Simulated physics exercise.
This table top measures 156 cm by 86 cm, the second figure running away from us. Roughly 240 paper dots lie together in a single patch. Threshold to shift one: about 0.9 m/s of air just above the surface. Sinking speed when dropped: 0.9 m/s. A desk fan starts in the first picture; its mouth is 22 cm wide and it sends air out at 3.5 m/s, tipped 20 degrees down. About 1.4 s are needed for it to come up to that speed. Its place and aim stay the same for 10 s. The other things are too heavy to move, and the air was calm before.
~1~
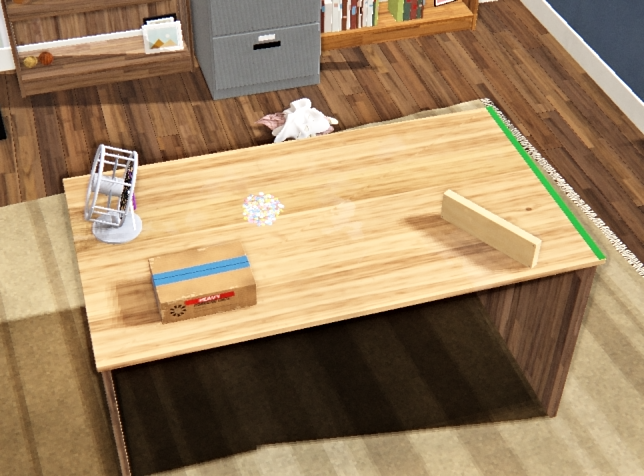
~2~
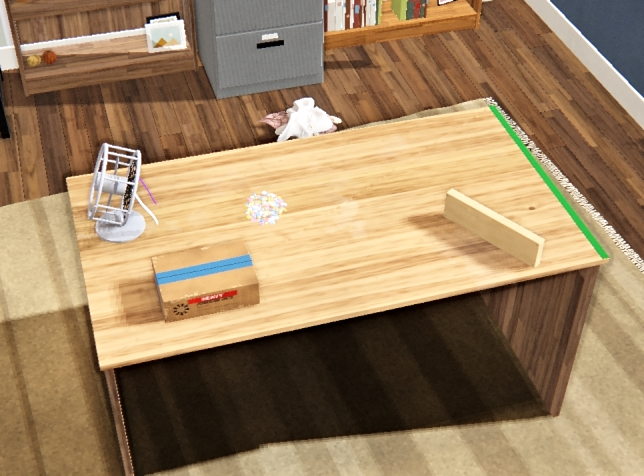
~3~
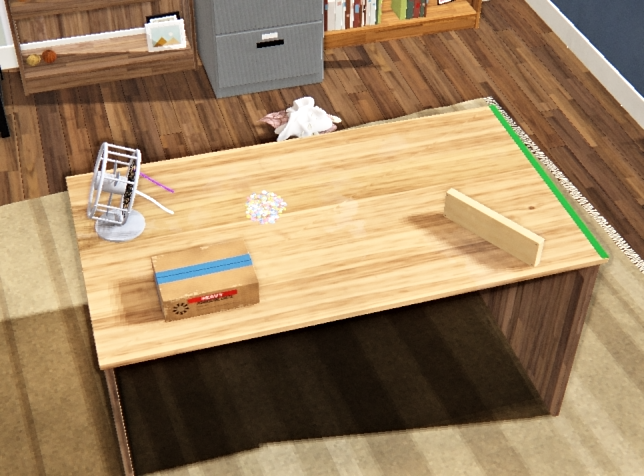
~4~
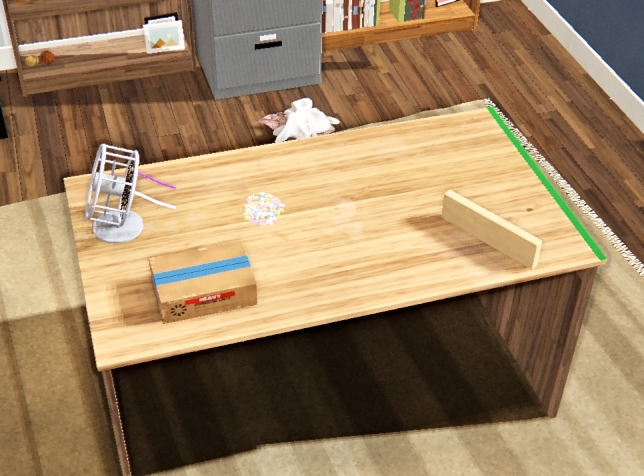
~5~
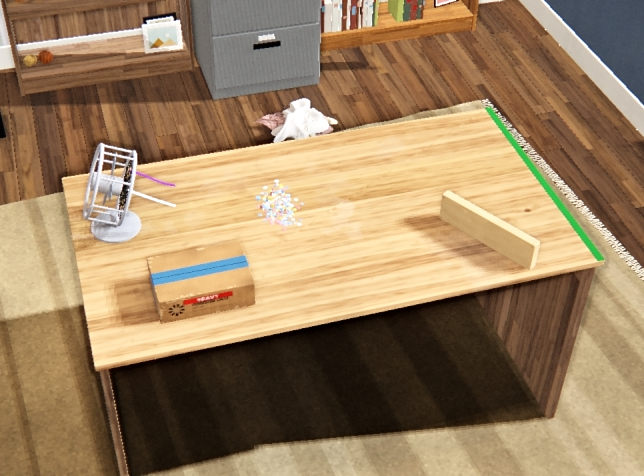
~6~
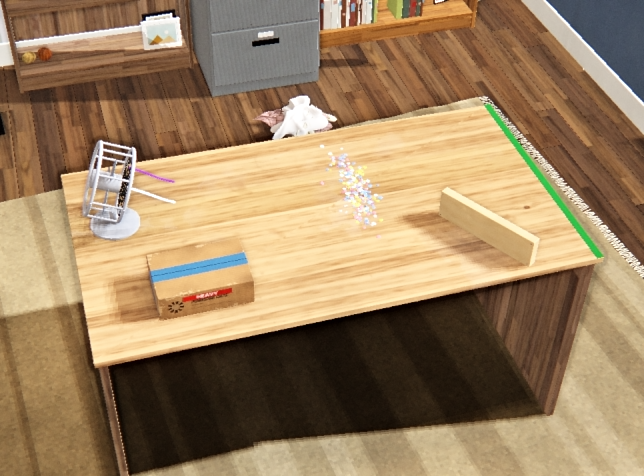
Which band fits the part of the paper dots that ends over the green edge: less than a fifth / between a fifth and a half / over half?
The fraction over that edge is going to exceed half.
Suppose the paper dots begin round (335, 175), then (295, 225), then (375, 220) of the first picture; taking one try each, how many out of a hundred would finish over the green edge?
Taking the three spots in order, you'd get around 70 percent, 30 percent and 50 percent.
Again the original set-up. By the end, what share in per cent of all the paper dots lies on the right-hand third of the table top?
Roughly 0 in a hundred.
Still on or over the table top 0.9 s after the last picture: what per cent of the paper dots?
That works out to roughly 3 % remaining.
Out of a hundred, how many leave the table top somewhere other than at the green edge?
About 15 %.
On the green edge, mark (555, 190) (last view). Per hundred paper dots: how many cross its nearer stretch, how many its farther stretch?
Estimate: Nearer ~ 15 %; farther ~ 70 %.
Then, 0.9 s after the last picture, 16 % are on the move or not yet settled, 80 % are over the green edge.
Then, 2.1 s after the last picture, 2 % are on the move or not yet settled, 82 % are over the green edge.
Then, 4.4 s after the last picture, 0 % are on the move or not yet settled, 83 % are over the green edge.
Then, 8.9 s after the last picture, at the end, 83 % are over the green edge.
